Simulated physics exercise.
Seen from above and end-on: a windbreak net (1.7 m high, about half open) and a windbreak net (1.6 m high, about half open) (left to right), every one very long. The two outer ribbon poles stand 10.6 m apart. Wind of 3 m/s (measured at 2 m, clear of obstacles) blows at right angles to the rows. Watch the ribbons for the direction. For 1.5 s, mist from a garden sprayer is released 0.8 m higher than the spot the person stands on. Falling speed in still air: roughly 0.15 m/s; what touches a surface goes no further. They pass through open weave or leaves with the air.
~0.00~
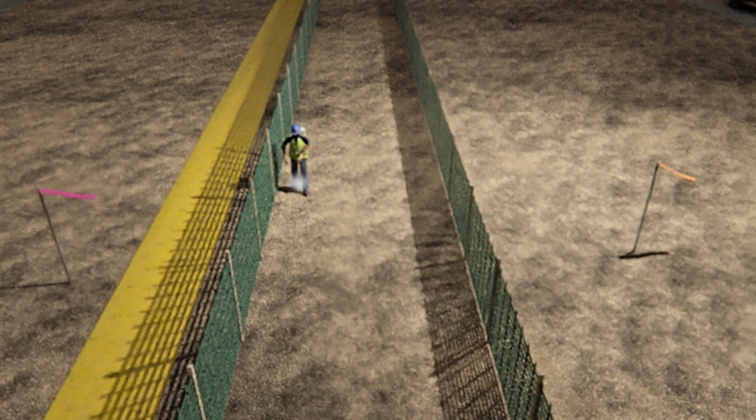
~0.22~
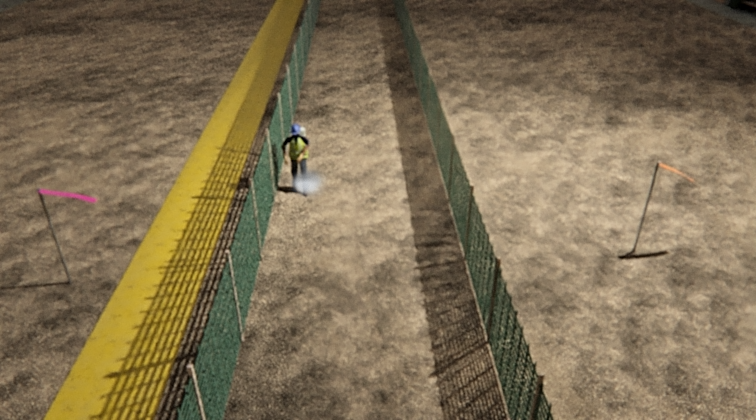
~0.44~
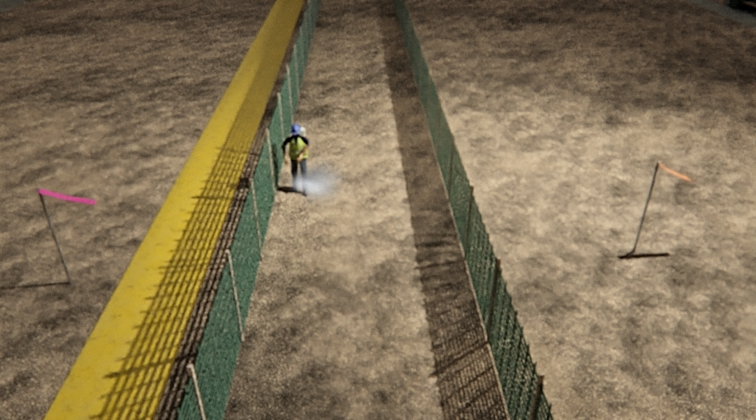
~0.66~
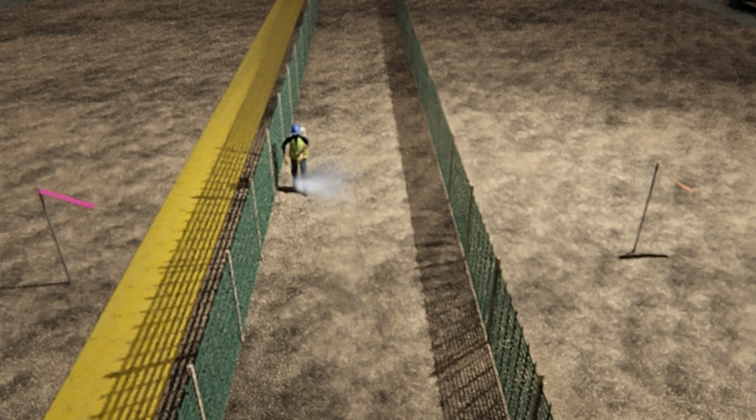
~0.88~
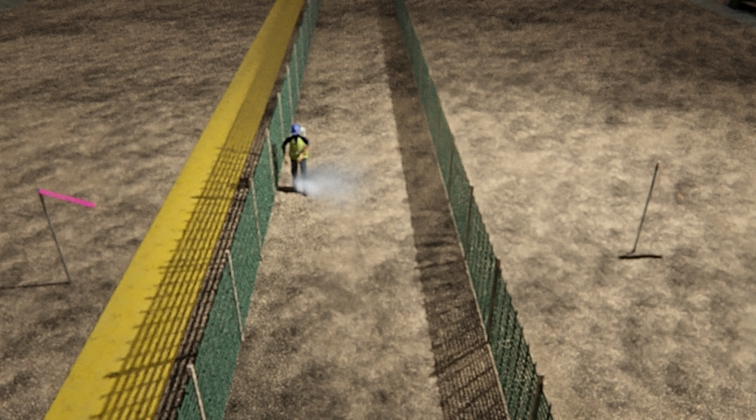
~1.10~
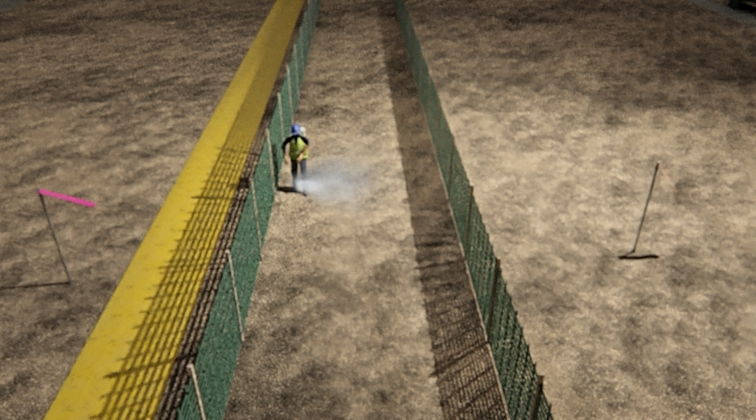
Between two long green net fences, a person in a yellow vest standing still as pale mist spreads rightward, ribbons pointing right.
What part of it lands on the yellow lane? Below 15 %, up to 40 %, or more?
On the yellow lane: Under 15 %.
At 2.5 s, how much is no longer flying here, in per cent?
About 4 %.
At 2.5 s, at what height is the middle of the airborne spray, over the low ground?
About 0.8 m.
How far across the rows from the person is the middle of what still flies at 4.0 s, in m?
About 3.5 m.
After 2.5 s, 4 % is no longer flying here, and 0 % lies on the yellow lane; the middle of what still flies is 0.9 m above the low ground, near (385, 177).
After 4.0 s, 14 % is no longer flying here, and 0 % lies on the yellow lane; the middle of what still flies is 1.1 m above the low ground, near (459, 166).
After 8.0 s, 36 % is no longer flying here, and 0 % lies on the yellow lane; the middle of what still flies is 1.3 m above the low ground, near (687, 150).
After 20.0 s, 88 % is no longer flying here, and 0 % lies on the yellow lane.
After 45.0 s, 100 % is no longer flying here, and 0 % lies on the yellow lane.
